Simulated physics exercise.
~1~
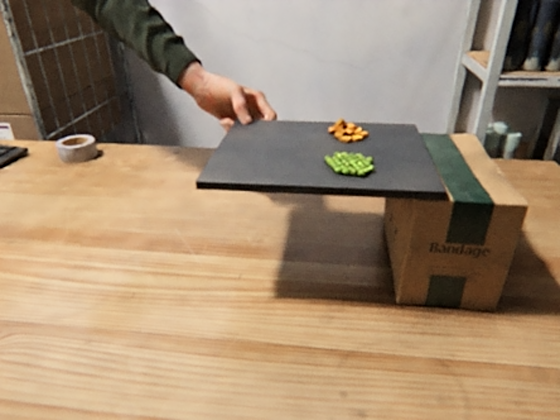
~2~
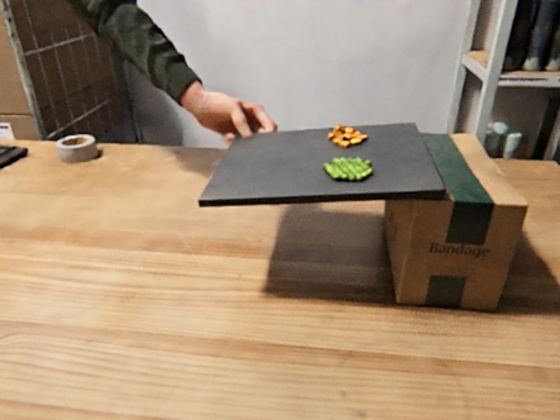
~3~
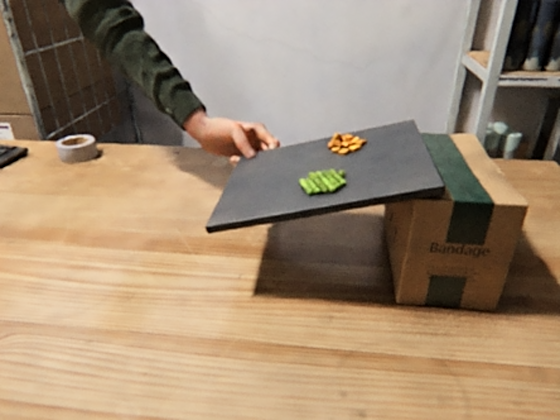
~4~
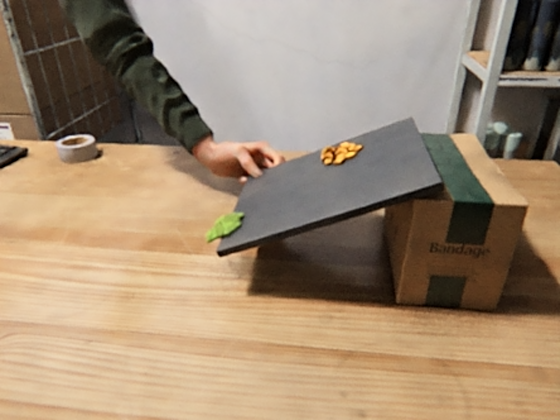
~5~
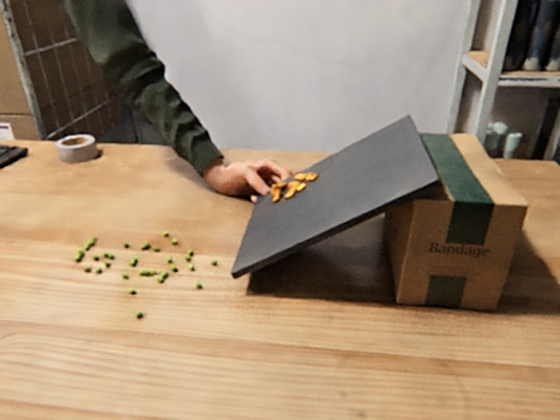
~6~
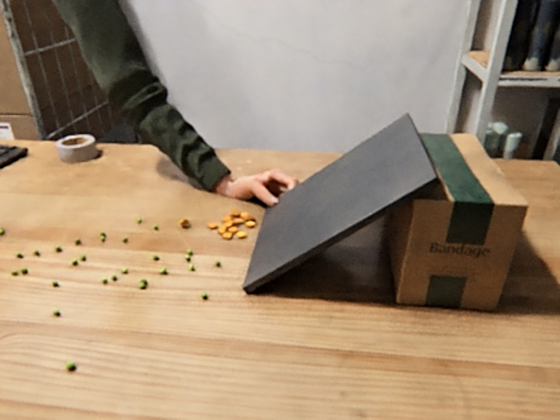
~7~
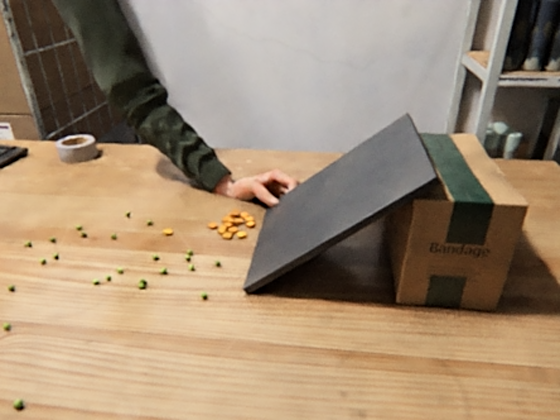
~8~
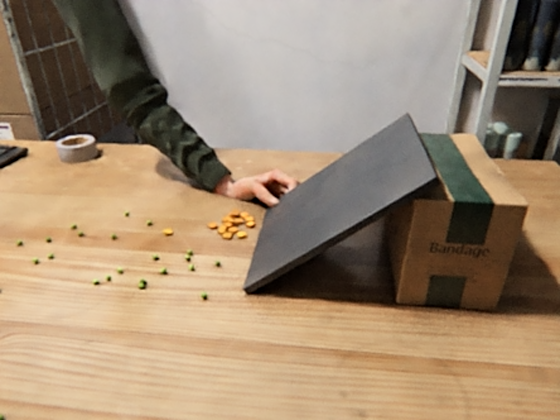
On a wooden table, a hand tilts a board, scattering green pieces farther than orange ones.
